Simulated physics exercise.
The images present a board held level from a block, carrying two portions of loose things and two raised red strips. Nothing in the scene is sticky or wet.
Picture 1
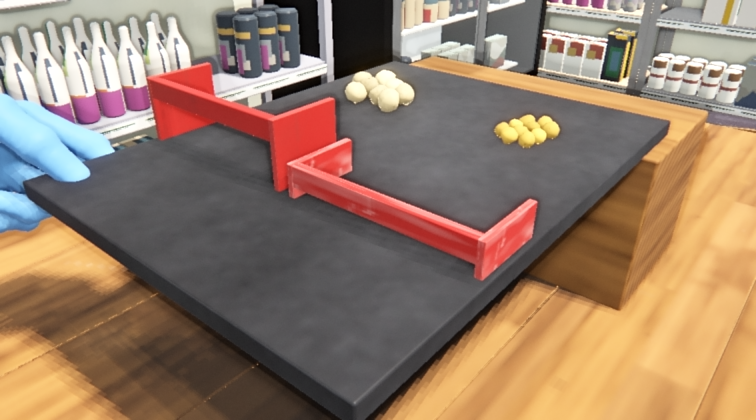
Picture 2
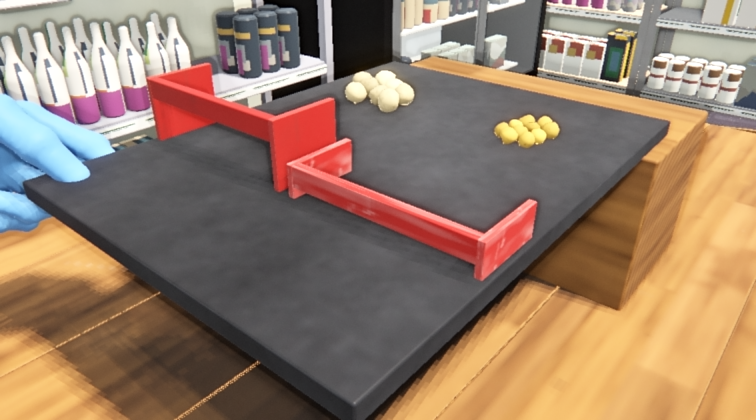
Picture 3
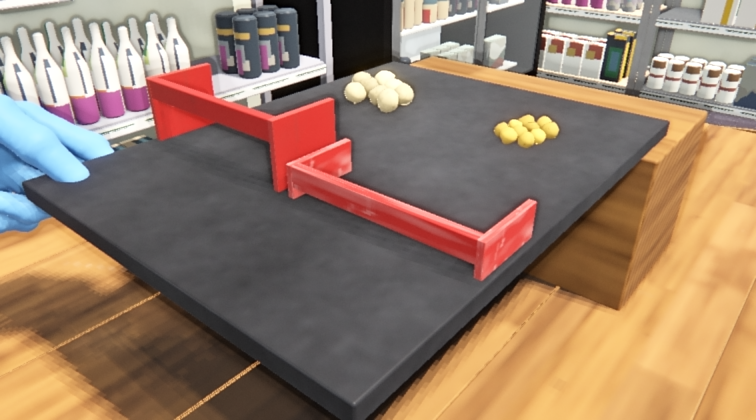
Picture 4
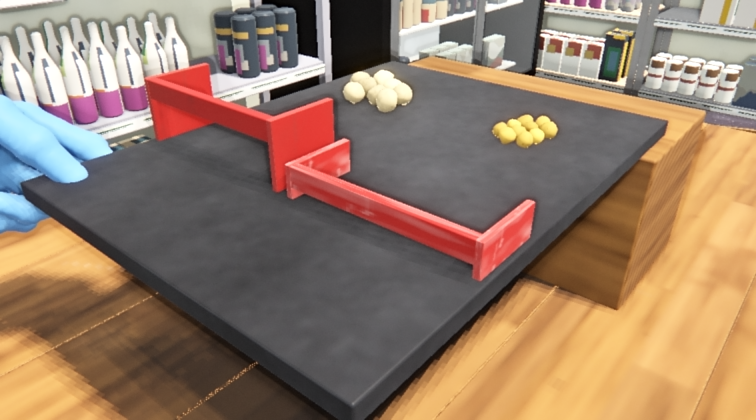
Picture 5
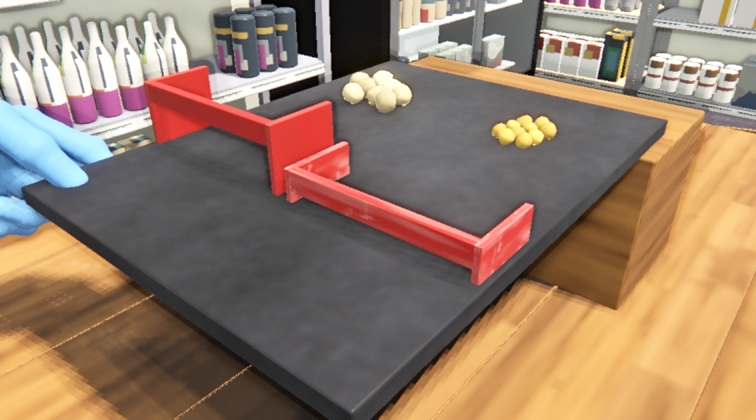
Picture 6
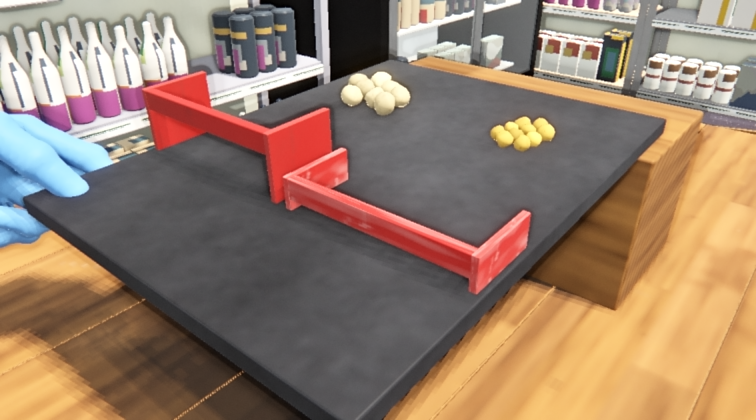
A blue-gloved hand slightly lowers one end of a dark board holding two small piles.
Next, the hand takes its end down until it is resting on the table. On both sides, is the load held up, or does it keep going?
Result: Near portion: Stuck; far portion: Clear.
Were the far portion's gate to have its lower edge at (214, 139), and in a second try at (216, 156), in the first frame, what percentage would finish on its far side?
About 0 and 0 per cent.
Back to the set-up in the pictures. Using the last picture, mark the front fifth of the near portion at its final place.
(403, 345), give or take.
Then, 0.60 s later than the last frame, board sloping at 16°; near portion where it was; far portion on its way down.
Then, 1.12 s later than the last frame, board resting at 26°; near portion has reached its gate; far portion every one past its gate.
When it is over, board resting at 26°; near portion gathered behind its gate; far portion every one past its gate.
